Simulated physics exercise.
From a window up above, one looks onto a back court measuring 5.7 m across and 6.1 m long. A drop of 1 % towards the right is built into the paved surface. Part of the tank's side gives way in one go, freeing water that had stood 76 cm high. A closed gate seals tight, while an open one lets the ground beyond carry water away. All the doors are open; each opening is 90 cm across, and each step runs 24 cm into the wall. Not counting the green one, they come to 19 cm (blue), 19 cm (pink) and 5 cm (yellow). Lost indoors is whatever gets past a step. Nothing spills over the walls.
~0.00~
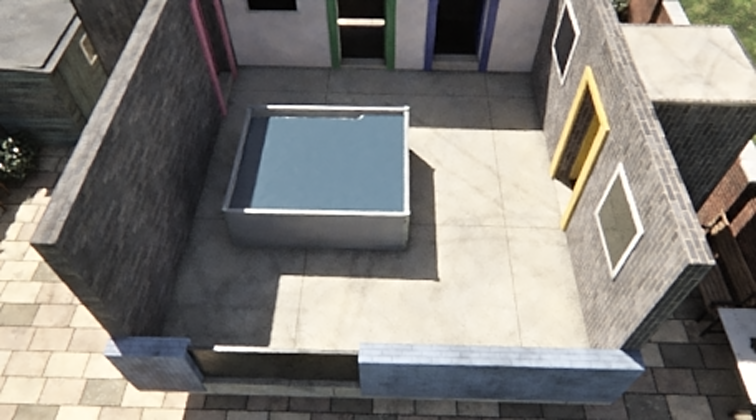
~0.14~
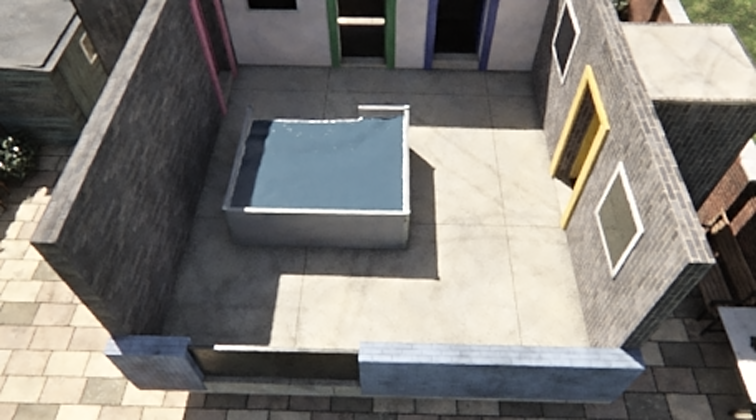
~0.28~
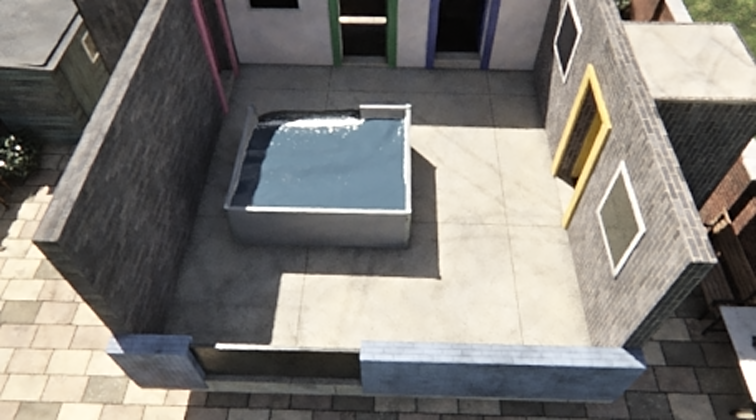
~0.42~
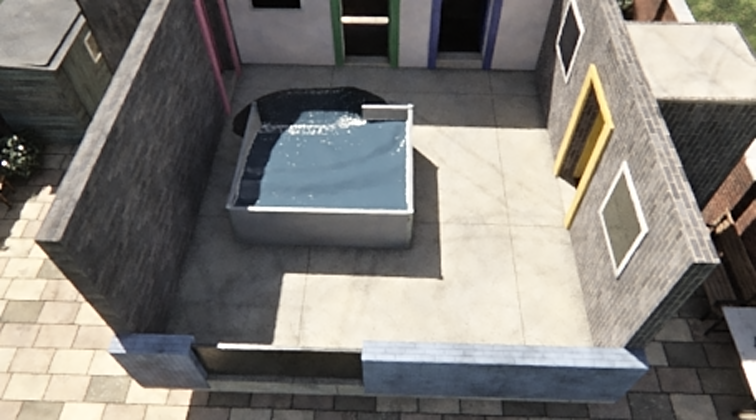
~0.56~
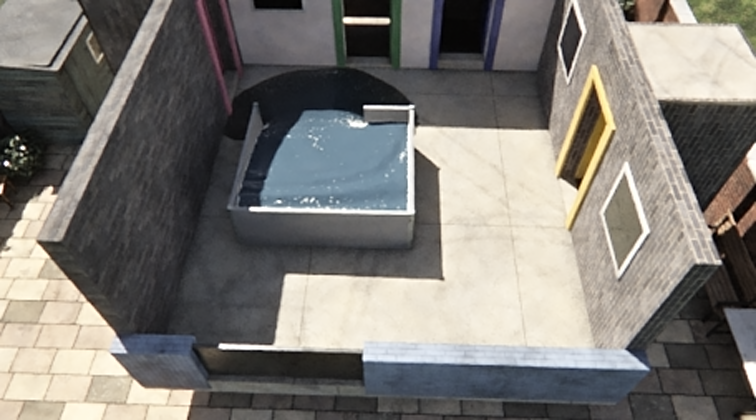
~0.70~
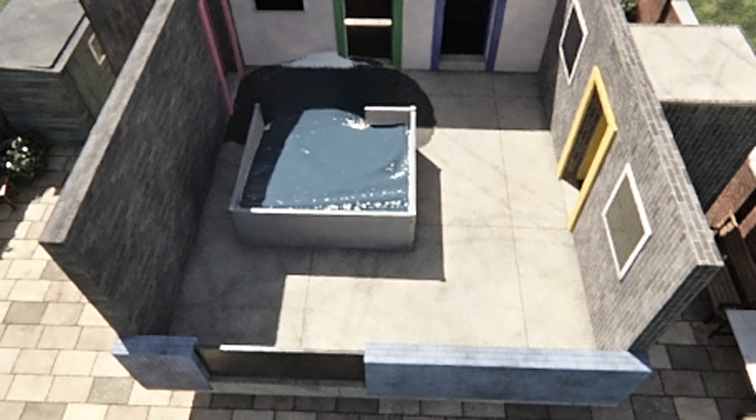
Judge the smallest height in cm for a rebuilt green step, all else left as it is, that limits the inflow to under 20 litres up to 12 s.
Roughly 36 cm at the least.
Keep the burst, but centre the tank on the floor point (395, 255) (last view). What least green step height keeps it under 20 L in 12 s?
In that case about 35 cm.
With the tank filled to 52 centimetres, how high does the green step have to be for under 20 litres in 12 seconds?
Around 24 cm high.
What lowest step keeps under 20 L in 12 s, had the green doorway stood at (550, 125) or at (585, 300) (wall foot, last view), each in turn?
Minimums: Roughly 21 cm and 16 cm.
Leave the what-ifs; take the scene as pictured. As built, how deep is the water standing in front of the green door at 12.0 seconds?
About 6.0 centimetres.
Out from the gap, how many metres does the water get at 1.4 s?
It gets close to 3.4 metres out.
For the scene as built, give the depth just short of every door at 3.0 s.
Depths in cm - green: 23, blue: 10, pink: 33, yellow: 0.
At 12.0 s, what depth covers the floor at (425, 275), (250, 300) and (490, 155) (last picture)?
That's 11, 6 and 7 cm, in the order given.
After 1.4 s water covers 25 % of the floor, deepest (60 cm) near (254, 70); 28 cm at the green door, 115 litres in over its 5 cm step.
After 3.0 s water covers 40 % of the floor, deepest (34 cm) near (239, 88); 23 cm at the green door, 415 litres in over its 5 cm step.
After 12.0 s water covers 95 % of the floor, deepest (14 cm) near (595, 378); 6 cm at the green door, 668 litres in over its 5 cm step.
At the green door as built, the water arrived by 0.7 s and peaked near 31 cm at 1.6 s.
With a step of 30 cm, 62 litres would have come in within the 12 s; with 40.5 cm, 7 litres. So under 20 litres takes about 36 cm.
